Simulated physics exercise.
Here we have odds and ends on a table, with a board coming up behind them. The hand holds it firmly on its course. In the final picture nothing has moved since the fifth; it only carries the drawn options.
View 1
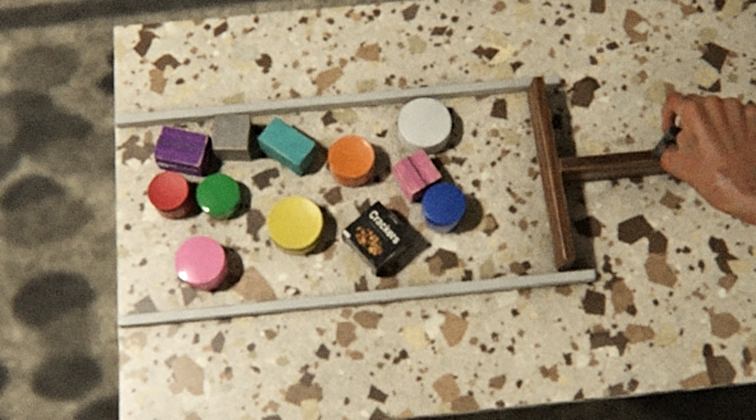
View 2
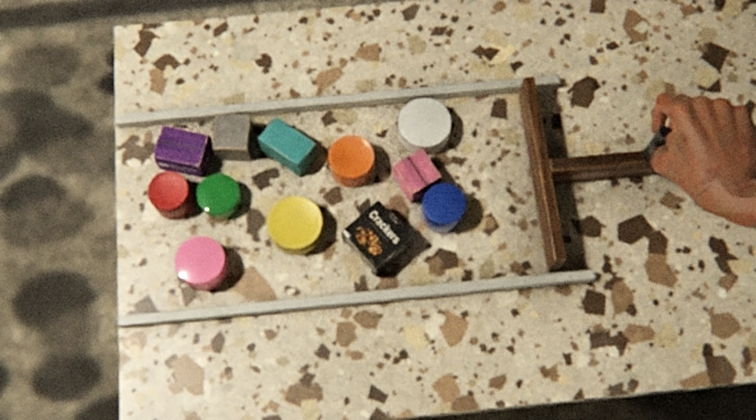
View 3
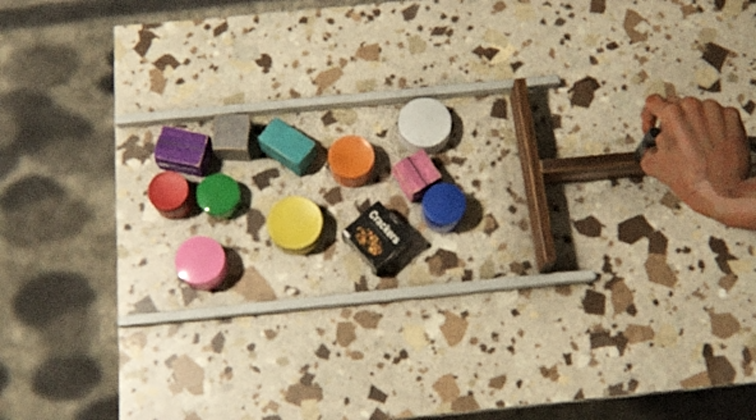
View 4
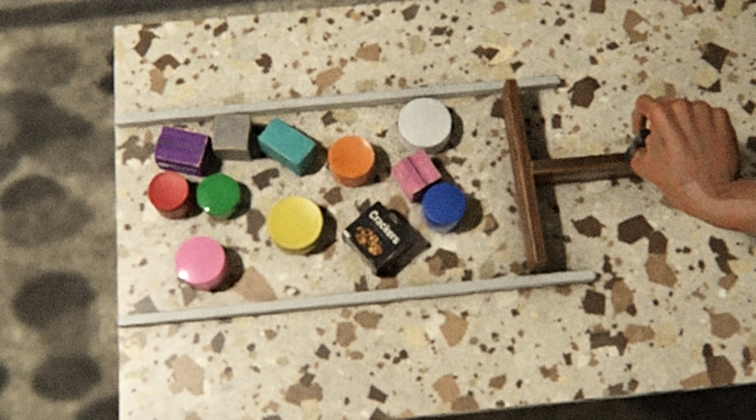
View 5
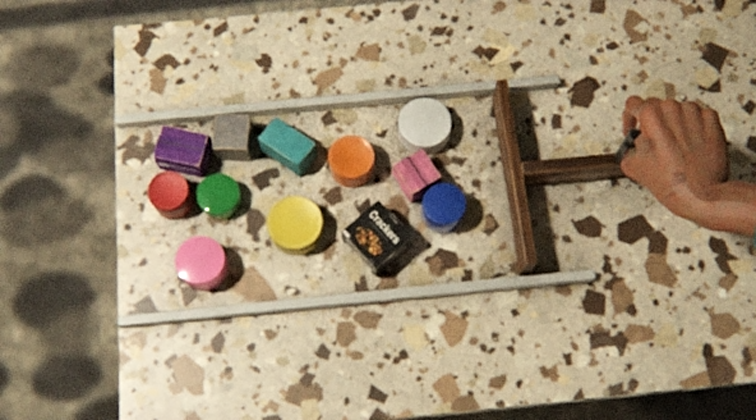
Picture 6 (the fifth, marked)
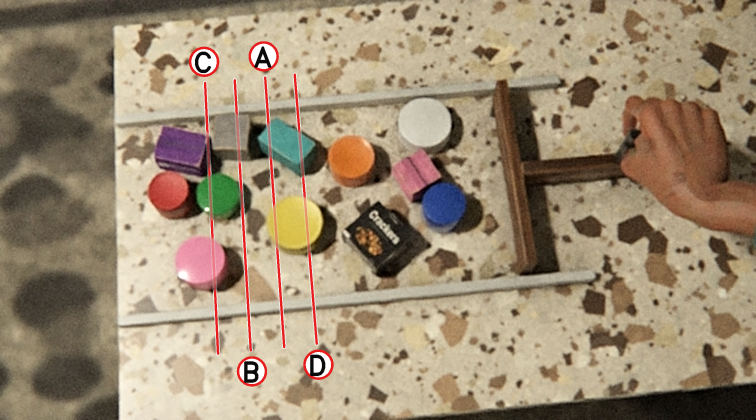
A hand slides a wooden board slowly left toward a group of colourful, unmoving objects.
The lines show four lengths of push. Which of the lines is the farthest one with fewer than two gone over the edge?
A is the last line within the limit.
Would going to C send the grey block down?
By then, yes.
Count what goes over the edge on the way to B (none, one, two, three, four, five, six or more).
By then, two.
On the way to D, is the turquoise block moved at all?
Yes.
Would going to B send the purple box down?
By then, yes.
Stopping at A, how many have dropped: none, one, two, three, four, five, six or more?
The count is none.
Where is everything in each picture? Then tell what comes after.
Red jar (171, 196); blue pot (443, 209); orange jar (351, 162), in the first picture.
Board (545, 166); green pot (220, 197), in the second picture.
Board (535, 166); purple box (184, 151), in the third picture.
Board (525, 167); grey block (233, 138), in the fourth picture.
Board (516, 168); yellow jar (296, 226); pink box (417, 177); pink pot (202, 264), in the fifth picture.
On the marked copy, A at (274, 206); B at (242, 209); C at (211, 212); D at (305, 203).
Taking A. A third of the way, board (429, 176); white tin (388, 130); black packet (368, 244).
Two thirds of the way, board (340, 185); grey block (228, 137); yellow jar (261, 238).
When it is over, board (276, 191); red jar (126, 200); purple box (127, 163); none fallen.
As for the rest, B drops two; C drops four; D is within the limit but short.
